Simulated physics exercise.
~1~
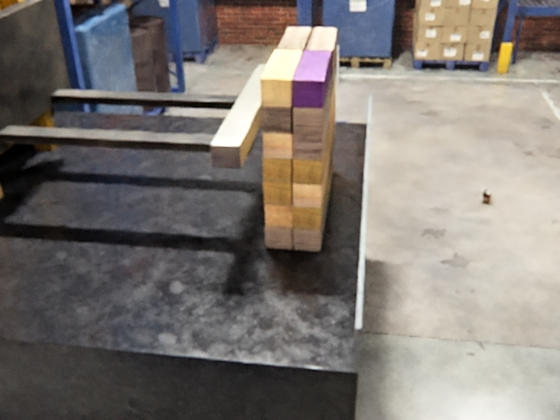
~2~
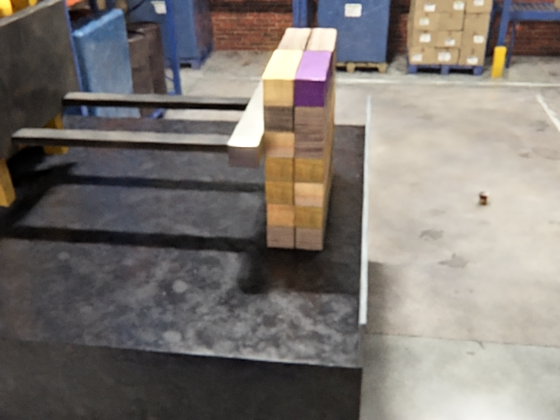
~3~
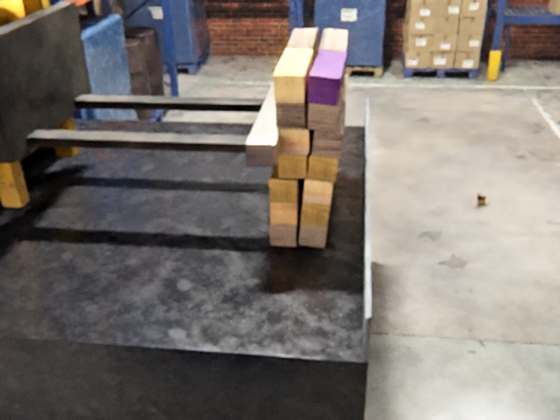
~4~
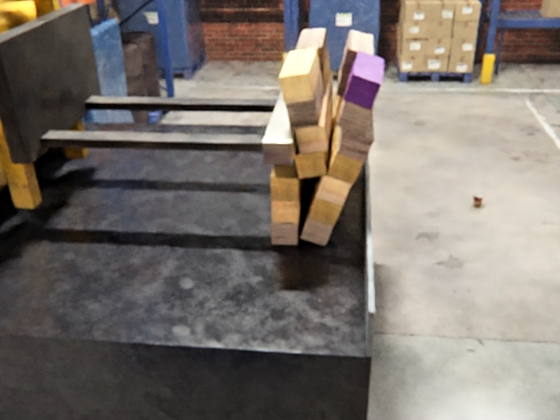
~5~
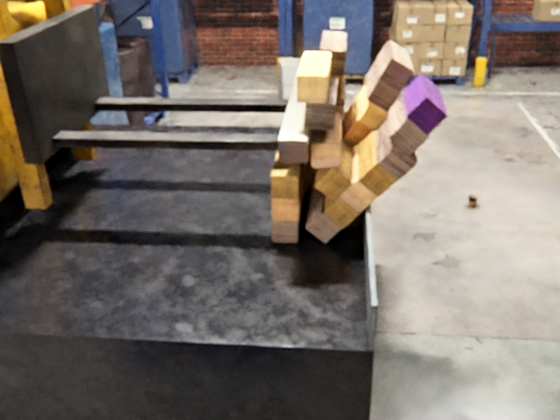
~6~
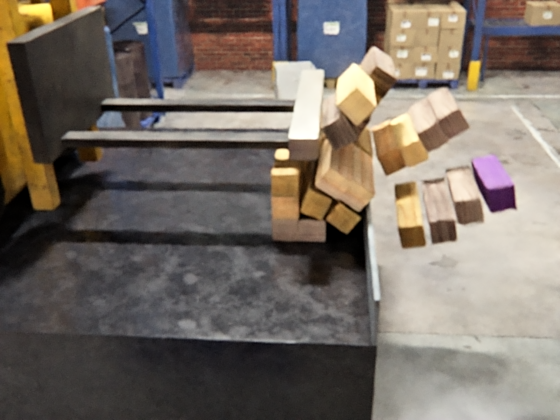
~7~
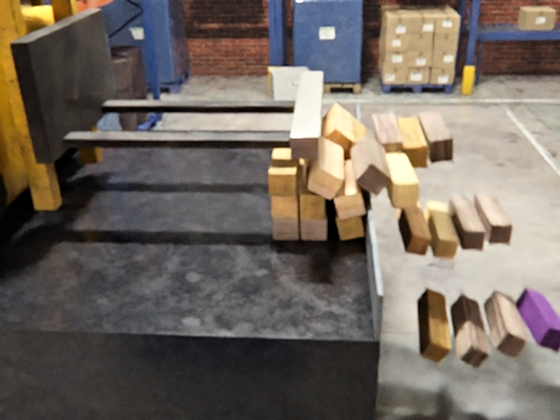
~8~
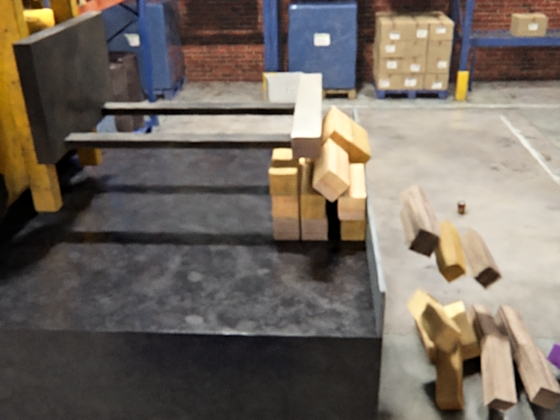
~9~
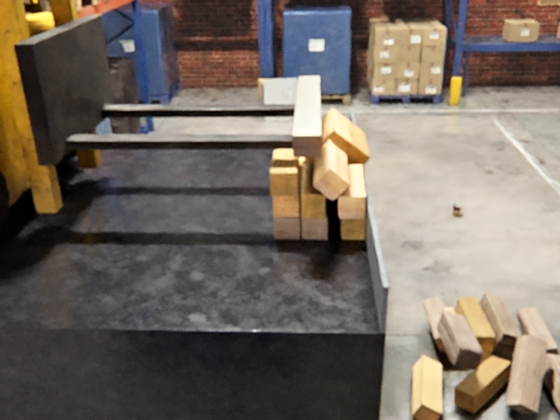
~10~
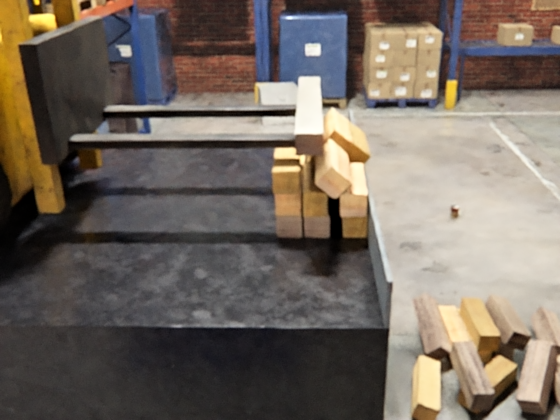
A beam on forks pushes into stacked wooden blocks, toppling many off the platform's right edge.
